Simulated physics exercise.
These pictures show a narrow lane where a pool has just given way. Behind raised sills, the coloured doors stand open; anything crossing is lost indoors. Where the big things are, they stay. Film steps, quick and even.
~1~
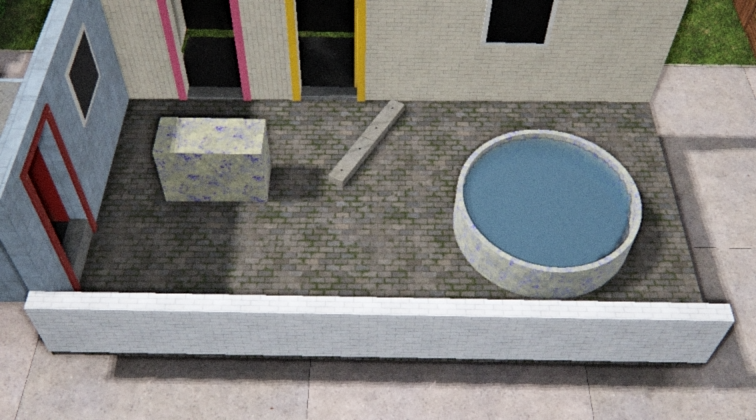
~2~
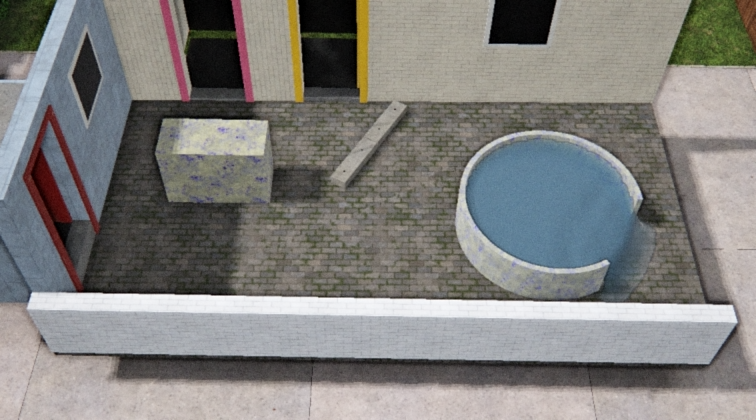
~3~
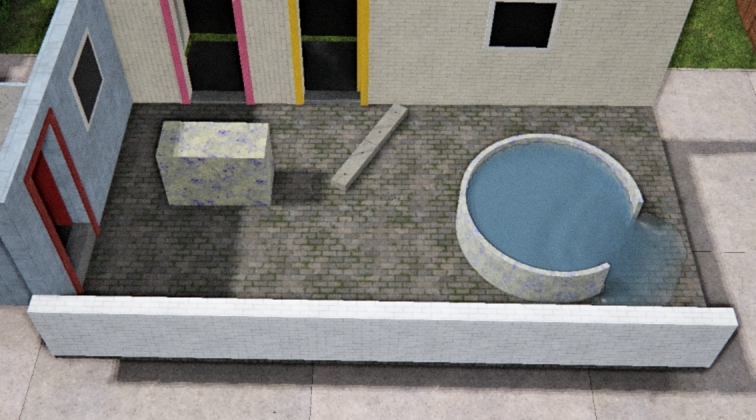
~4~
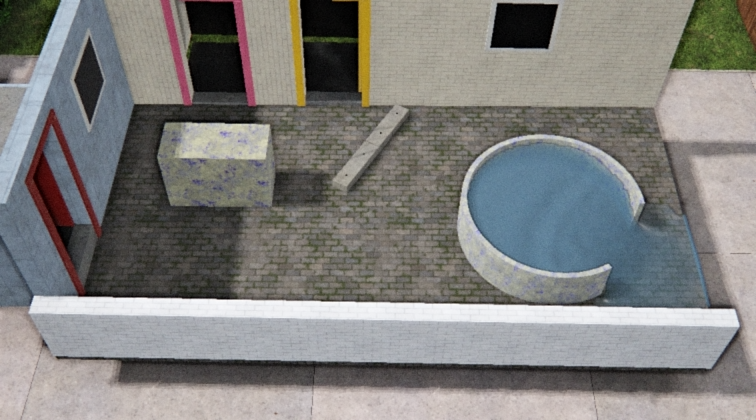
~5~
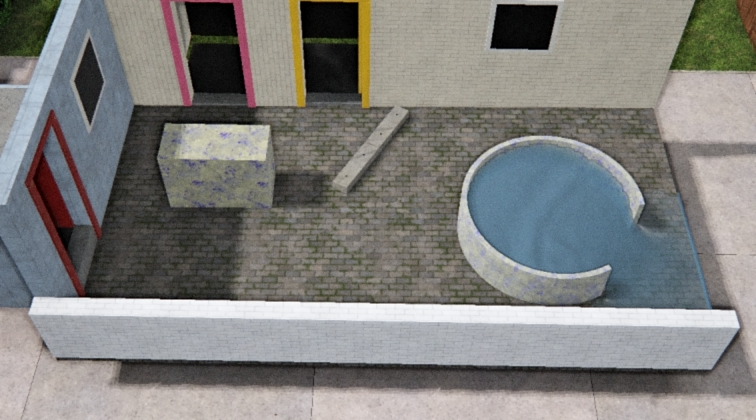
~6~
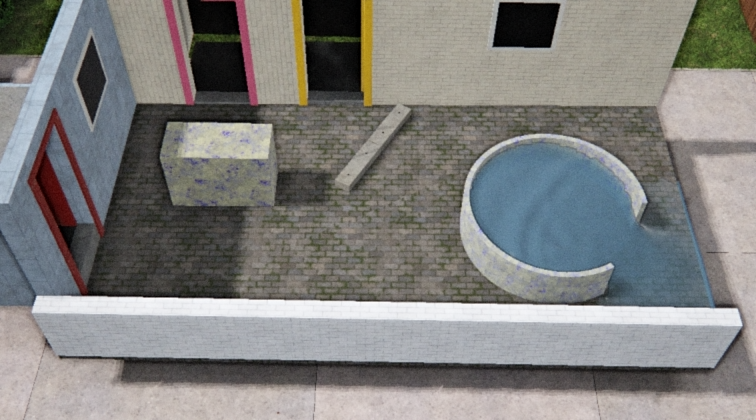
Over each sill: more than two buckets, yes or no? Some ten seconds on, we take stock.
Yellow door: No, not more; pink door: No, not more; red door: No, not more.
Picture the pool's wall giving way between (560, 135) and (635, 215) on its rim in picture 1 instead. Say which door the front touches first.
Answer: The one in yellow.
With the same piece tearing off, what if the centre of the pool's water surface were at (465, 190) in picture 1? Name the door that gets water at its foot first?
That would be the red door.
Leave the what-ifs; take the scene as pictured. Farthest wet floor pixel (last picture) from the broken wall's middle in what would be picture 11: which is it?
At about (525, 334).
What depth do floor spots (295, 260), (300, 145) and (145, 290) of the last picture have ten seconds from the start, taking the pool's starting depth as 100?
In order: 2, 0, 2 %.
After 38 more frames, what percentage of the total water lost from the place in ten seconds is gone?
My reading is near 85 per cent.
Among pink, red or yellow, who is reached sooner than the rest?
Soonest: The red one.
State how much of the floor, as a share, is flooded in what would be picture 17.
By my count, 10 percent.
A moment on, water covers 10 % of the floor; the yellow door not reached, the pink door not reached, the red door not reached.
Next, water covers 10 % of the floor; the yellow door not reached, the pink door not reached, the red door not reached.
Then, water covers 15 % of the floor; the yellow door not reached, the pink door not reached, the red door not reached.
Later, water covers 25 % of the floor; the yellow door not reached, the pink door not reached, the red door not reached.
In the end, water covers 20 % of the floor; the yellow door not reached, the pink door not reached, the red door wet at the sill, nothing in.
